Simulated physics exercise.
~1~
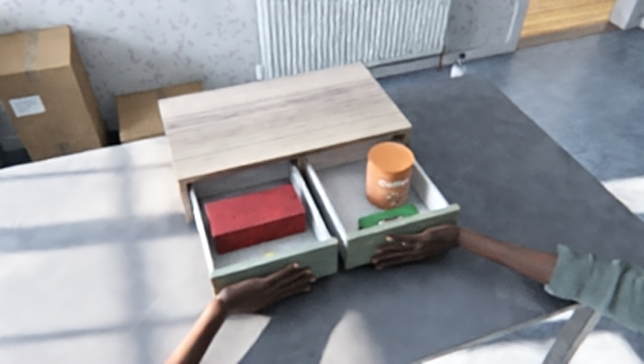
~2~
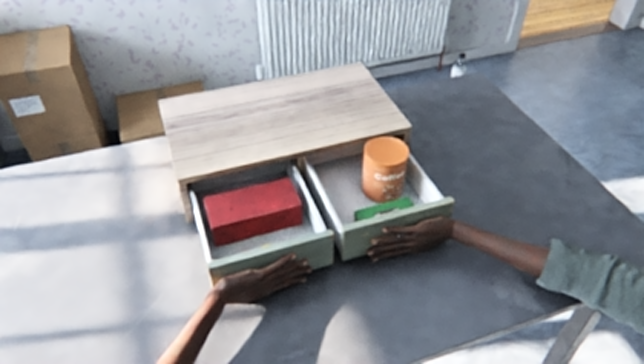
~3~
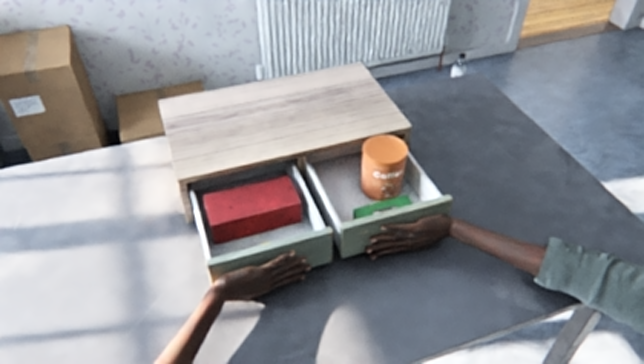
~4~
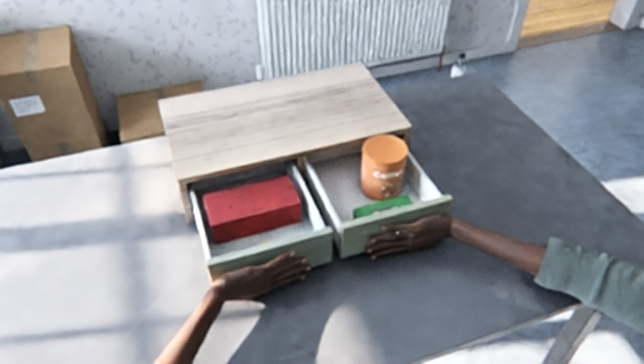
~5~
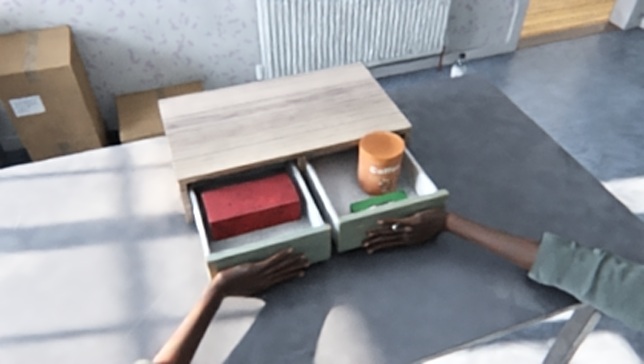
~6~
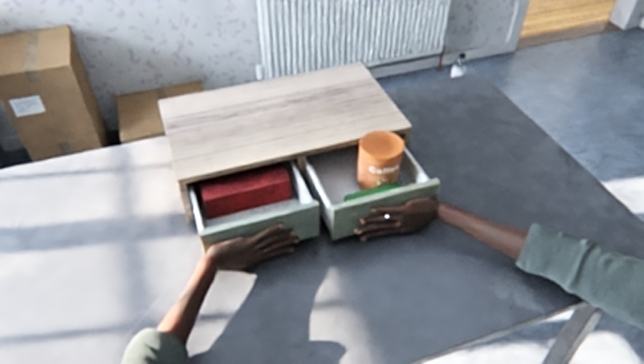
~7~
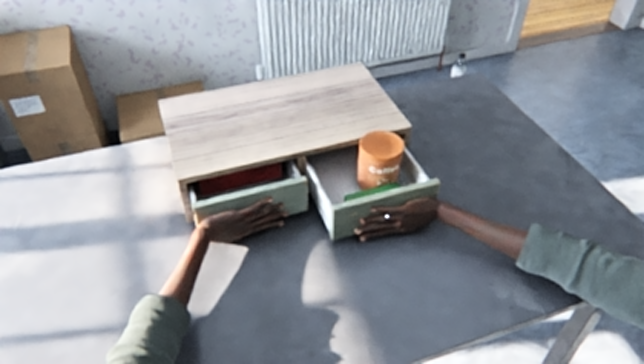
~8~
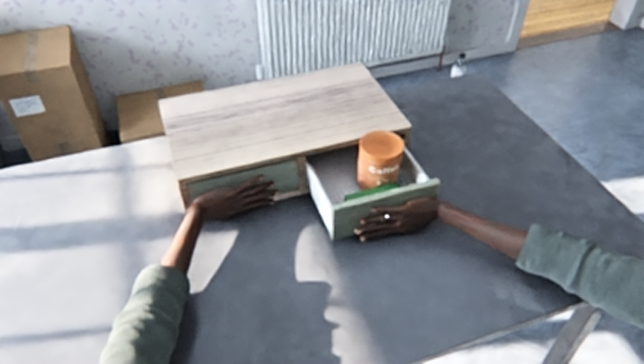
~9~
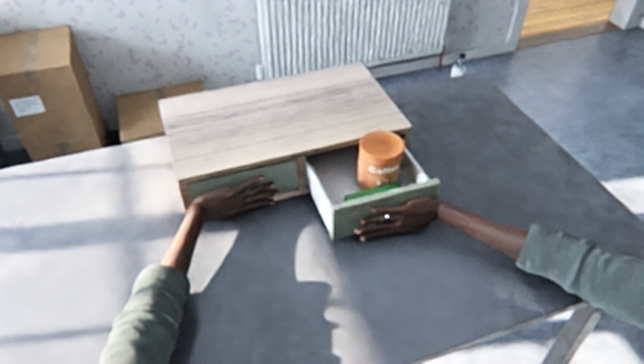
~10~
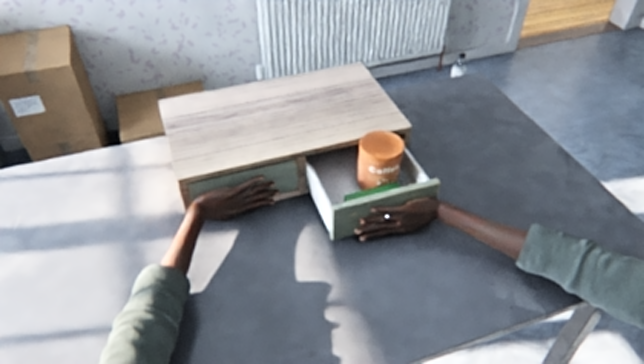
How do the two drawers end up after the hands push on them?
The left drawer closes flush with the chest, while the right drawer gets stuck partway and stays ajar with the orange tub still upright inside.
